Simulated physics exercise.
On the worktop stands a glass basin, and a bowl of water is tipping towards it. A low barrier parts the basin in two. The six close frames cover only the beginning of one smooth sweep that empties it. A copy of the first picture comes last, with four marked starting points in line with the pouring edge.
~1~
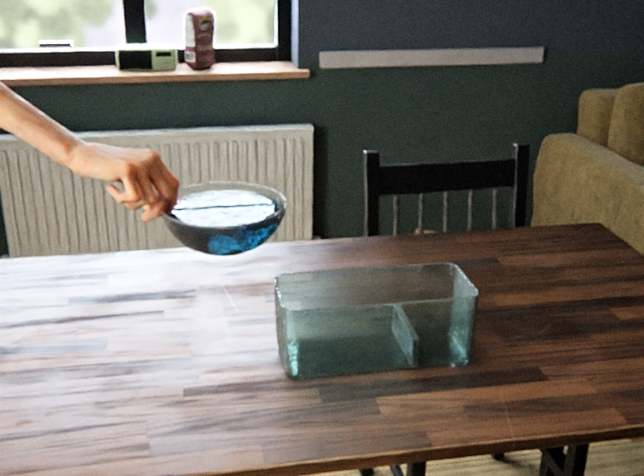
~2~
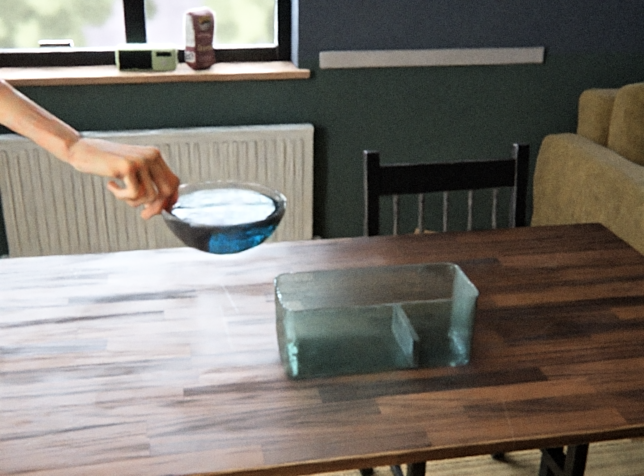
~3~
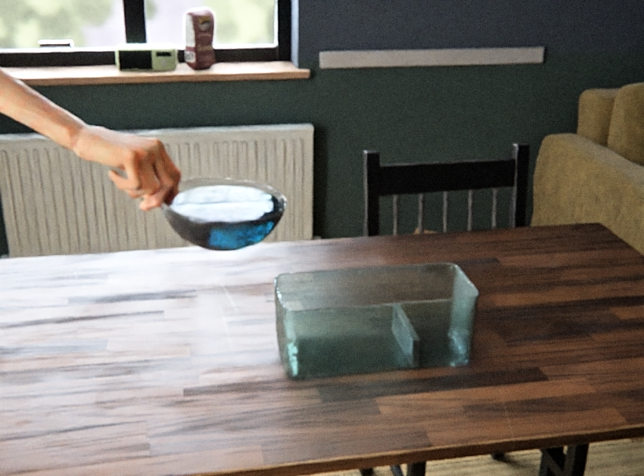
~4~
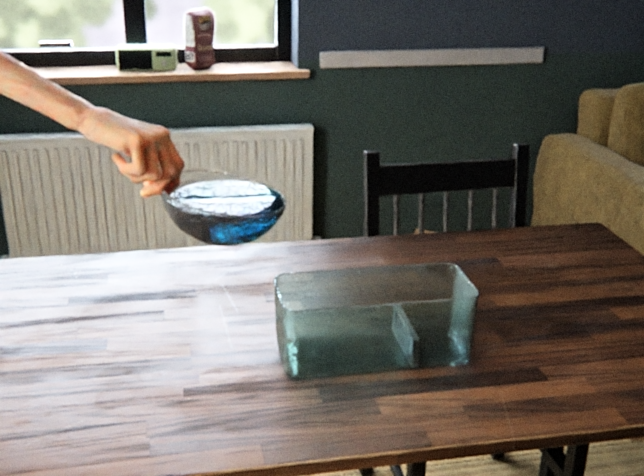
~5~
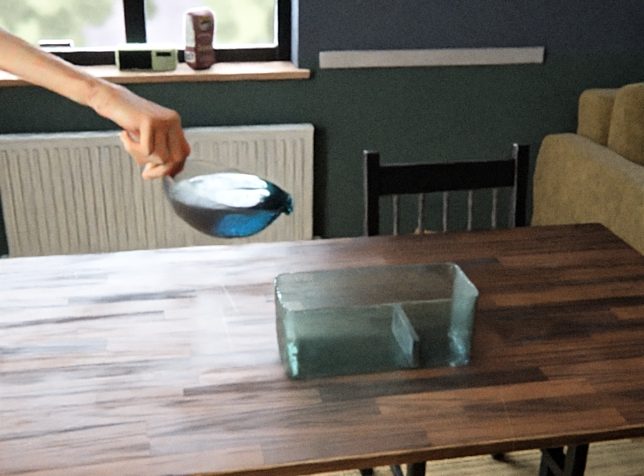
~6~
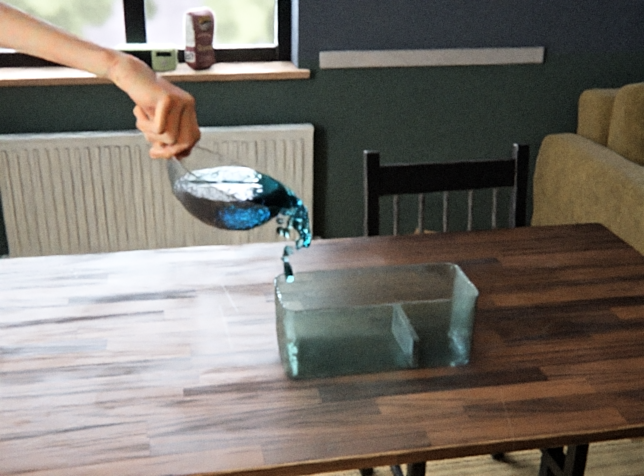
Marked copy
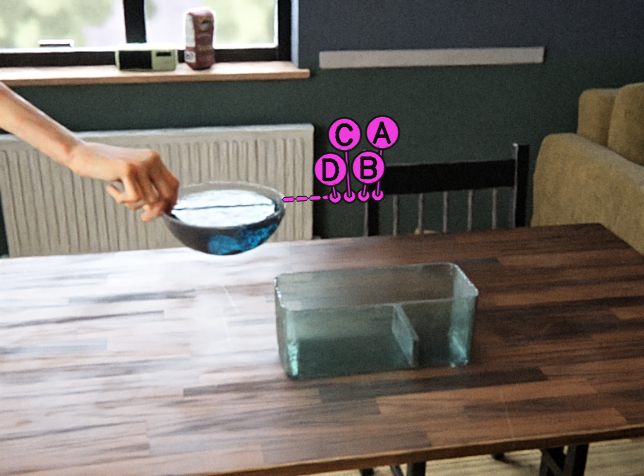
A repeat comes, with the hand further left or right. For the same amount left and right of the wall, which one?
Go for D.
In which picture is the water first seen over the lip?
Picture 5.
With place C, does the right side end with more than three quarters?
No.
On the marked copy, A at (377, 194); B at (363, 195); C at (349, 196); D at (335, 196).
With A, about 36 % ends left of the wall and 59 % right of it; 5 % is lost outside.
With B, about 34 % ends left of the wall and 61 % right of it; 5 % is lost outside.
With C, about 35 % ends left of the wall and 60 % right of it; 5 % is lost outside.
With D, about 46 % ends left of the wall and 48 % right of it; 5 % is lost outside.
